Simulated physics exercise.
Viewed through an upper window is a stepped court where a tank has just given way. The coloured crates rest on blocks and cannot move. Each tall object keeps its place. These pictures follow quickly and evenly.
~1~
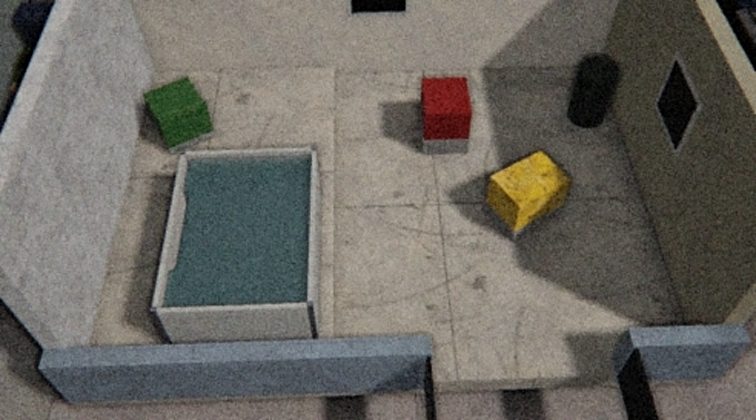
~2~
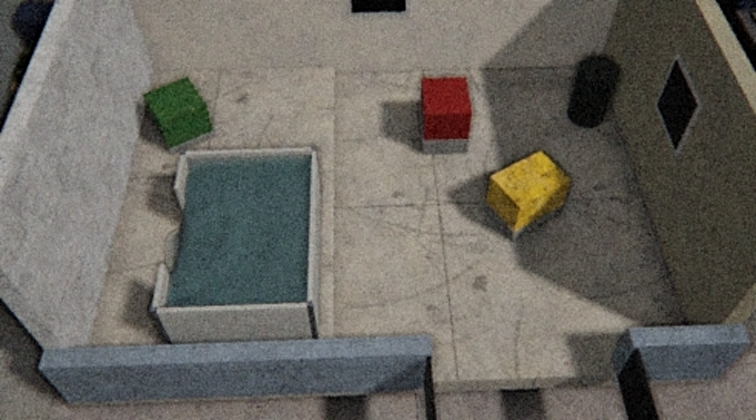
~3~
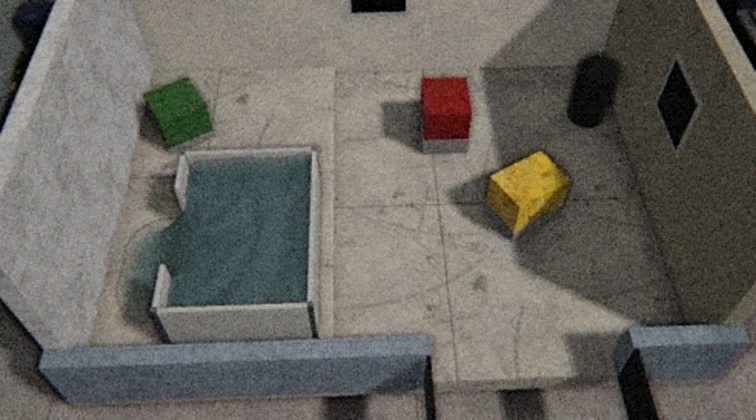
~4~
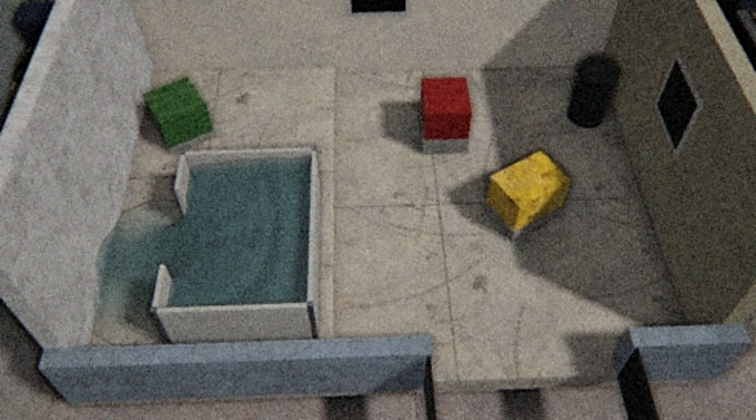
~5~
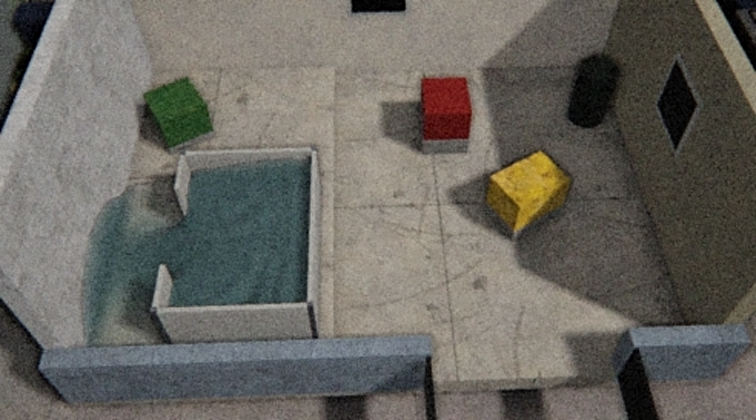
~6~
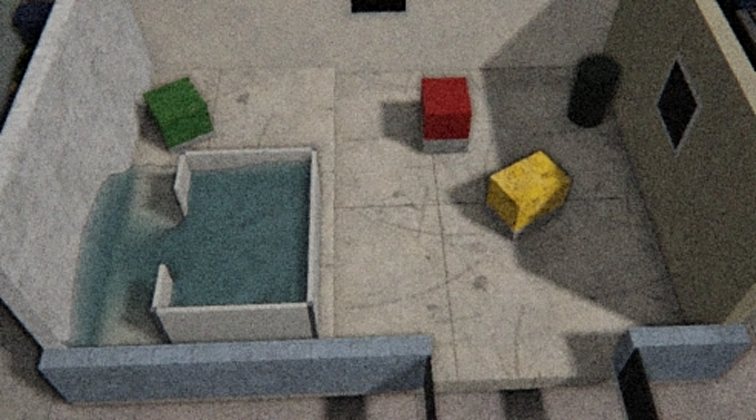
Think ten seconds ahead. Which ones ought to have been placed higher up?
In the end: The red crate stays dry; the green crate gets soaked; the yellow crate stays dry.
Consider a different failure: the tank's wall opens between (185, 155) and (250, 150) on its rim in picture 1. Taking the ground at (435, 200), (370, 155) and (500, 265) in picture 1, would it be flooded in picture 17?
Point by point: Unwetted, unwetted, unwetted.
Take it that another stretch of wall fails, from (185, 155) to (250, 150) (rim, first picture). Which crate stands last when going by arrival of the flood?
The one in yellow comes last.
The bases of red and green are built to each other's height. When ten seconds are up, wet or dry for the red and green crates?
With the swap, red is flooded while green is flooded.
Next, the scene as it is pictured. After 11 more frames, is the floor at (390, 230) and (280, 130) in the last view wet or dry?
One after the other: Free of water, covered.
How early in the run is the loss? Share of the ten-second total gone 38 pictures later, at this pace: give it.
Close to 20 out of every hundred.
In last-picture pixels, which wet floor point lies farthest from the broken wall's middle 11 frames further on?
I would point to (523, 346).
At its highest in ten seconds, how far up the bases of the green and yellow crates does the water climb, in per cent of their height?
I'd put it at some 320 % for one and some 60 % for the other, in that order.
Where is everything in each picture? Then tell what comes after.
Still water in the open tank at (242, 226), in the first frame.
Water pours out at (184, 255) and has run to a hidden place, in the second frame.
Water pours out at (184, 256) and has run to (137, 240), in the third frame.
The front is at (120, 220), out from the gap at (185, 256), in the fourth frame.
The front is at (127, 190), out from the gap at (185, 257), in the fifth frame.
Water pours out at (184, 255) and has run to (132, 168), in the sixth frame.
A moment on, water covers 15 % of the floor; the red crate not reached, the green crate water round its plinth, the yellow crate not reached.
Next, water covers 30 % of the floor; the red crate not reached, the green crate water round its plinth, the yellow crate not reached.
Then, water covers 65 % of the floor; the red crate water round its plinth, the green crate water round its plinth, the yellow crate water round its plinth.
Later, water covers 90 % of the floor; the red crate water round its plinth, the green crate water round its plinth, the yellow crate water round its plinth.
In the end, water covers 100 % of the floor; the red crate stayed above the water, the green crate was topped, the yellow crate stayed above the water.
